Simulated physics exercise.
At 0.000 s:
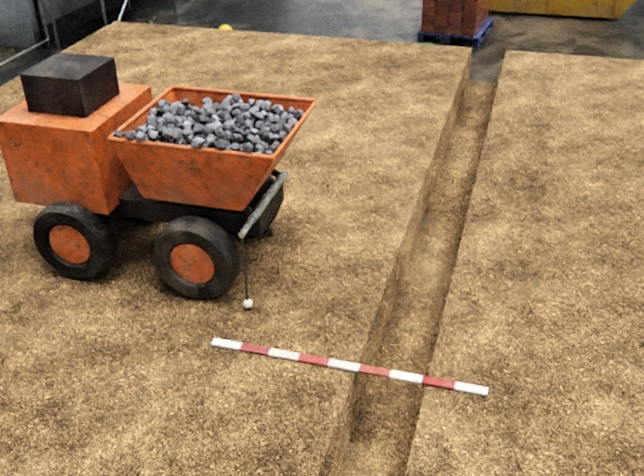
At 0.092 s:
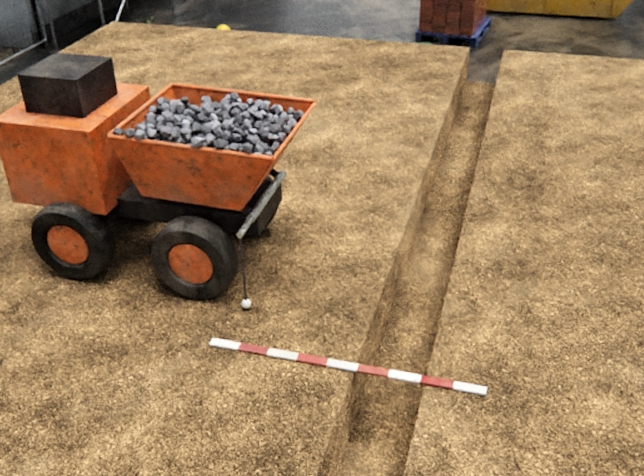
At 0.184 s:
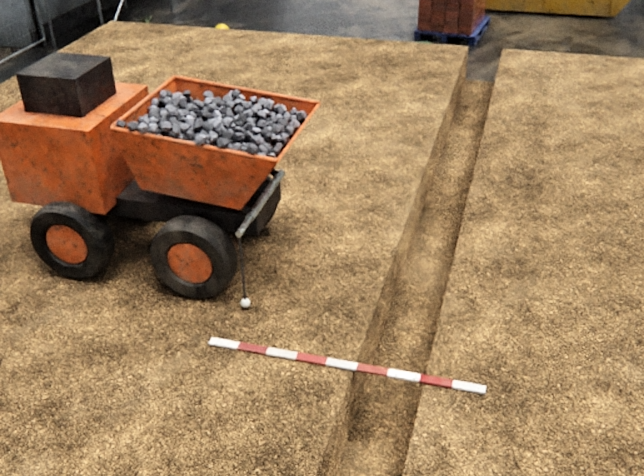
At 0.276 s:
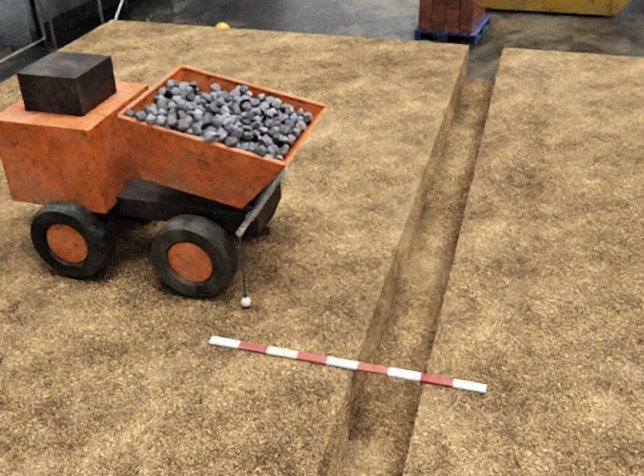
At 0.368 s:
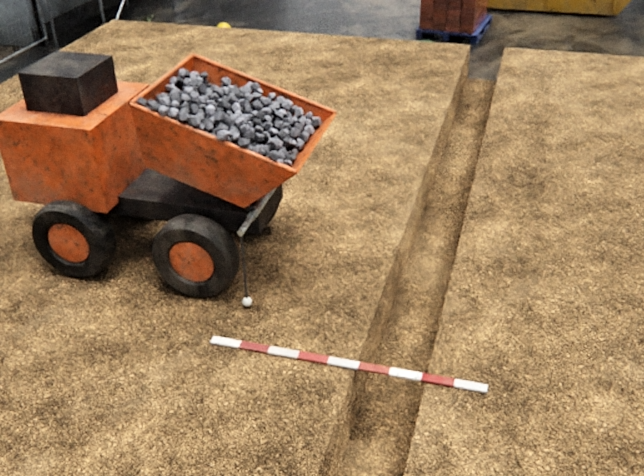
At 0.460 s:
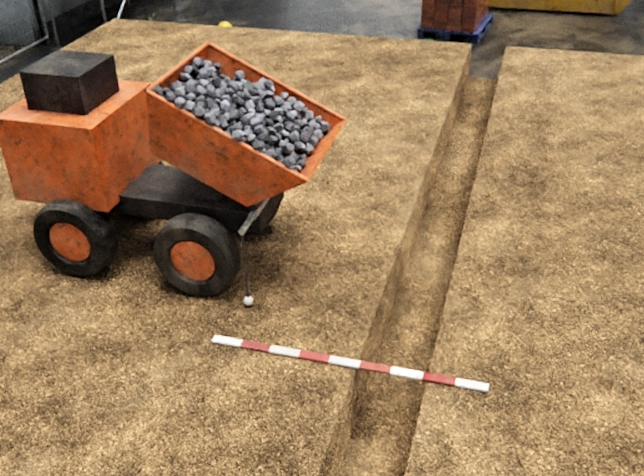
An orange dumper with black wheels stood on sandy ground, facing a narrow trench beyond a red and white banded pole, and its skip of grey stones slowly tilted down towards the right.
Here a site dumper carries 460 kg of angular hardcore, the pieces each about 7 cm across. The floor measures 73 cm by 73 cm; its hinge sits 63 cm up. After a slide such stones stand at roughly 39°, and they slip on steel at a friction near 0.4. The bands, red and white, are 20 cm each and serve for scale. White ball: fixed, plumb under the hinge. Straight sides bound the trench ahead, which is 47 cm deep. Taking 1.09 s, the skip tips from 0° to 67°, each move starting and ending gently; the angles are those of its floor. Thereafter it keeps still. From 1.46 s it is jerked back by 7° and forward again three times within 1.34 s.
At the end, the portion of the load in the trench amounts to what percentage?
It amounts to roughly 45 per cent.
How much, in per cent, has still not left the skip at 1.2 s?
Some 90 percent of the load is still in there.
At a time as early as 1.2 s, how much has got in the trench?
Some 5 per cent of the load by that point.
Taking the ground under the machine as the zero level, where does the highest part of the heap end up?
Some 14 cm above that level.
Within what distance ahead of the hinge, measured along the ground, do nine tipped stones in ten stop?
Around 130 centimetres.
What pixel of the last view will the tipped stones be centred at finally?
Roughly (410, 326), I'd say.
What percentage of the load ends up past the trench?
Around 0 percent of the load.
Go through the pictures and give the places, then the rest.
The skip is at 0°, its lip at (272, 158); the top of the load is at (205, 110), in the first picture.
The skip is at 1°, its lip at (273, 159); the top of the load is at (187, 108); the stones move at 0.3 m/s on average, in the second picture.
Lip at (277, 161), floor tilted 5°, highest stones at (188, 102); the stones move at 0.5 m/s on average, in the third picture.
The skip is at 11°, its lip at (286, 165); the top of the load is at (178, 92); the stones move at 0.7 m/s on average, in the fourth picture.
Lip at (296, 172), floor tilted 18°, highest stones at (187, 82); the stones move at 0.8 m/s on average, in the fifth picture.
Lip at (307, 181), floor tilted 26°, highest stones at (198, 70); the stones move at 0.9 m/s on average, in the sixth picture.
After 0.8 s the floor is at 57°; 100 % in the skip; the foremost stones are at (328, 196).
After 1.2 s the floor is at 67°; 88 % in the skip, 8 % short of the trench, 4 % in the trench; the foremost stones are at (398, 307).
After 3.2 s the floor is at 67°; 48 % in the skip, 11 % short of the trench, 40 % in the trench, 1 % past the trench; the foremost stones are at (481, 319).
After 5.8 s the floor is at 67°; 44 % in the skip, 12 % short of the trench, 43 % in the trench, 1 % past the trench; the foremost stones are at (480, 325).
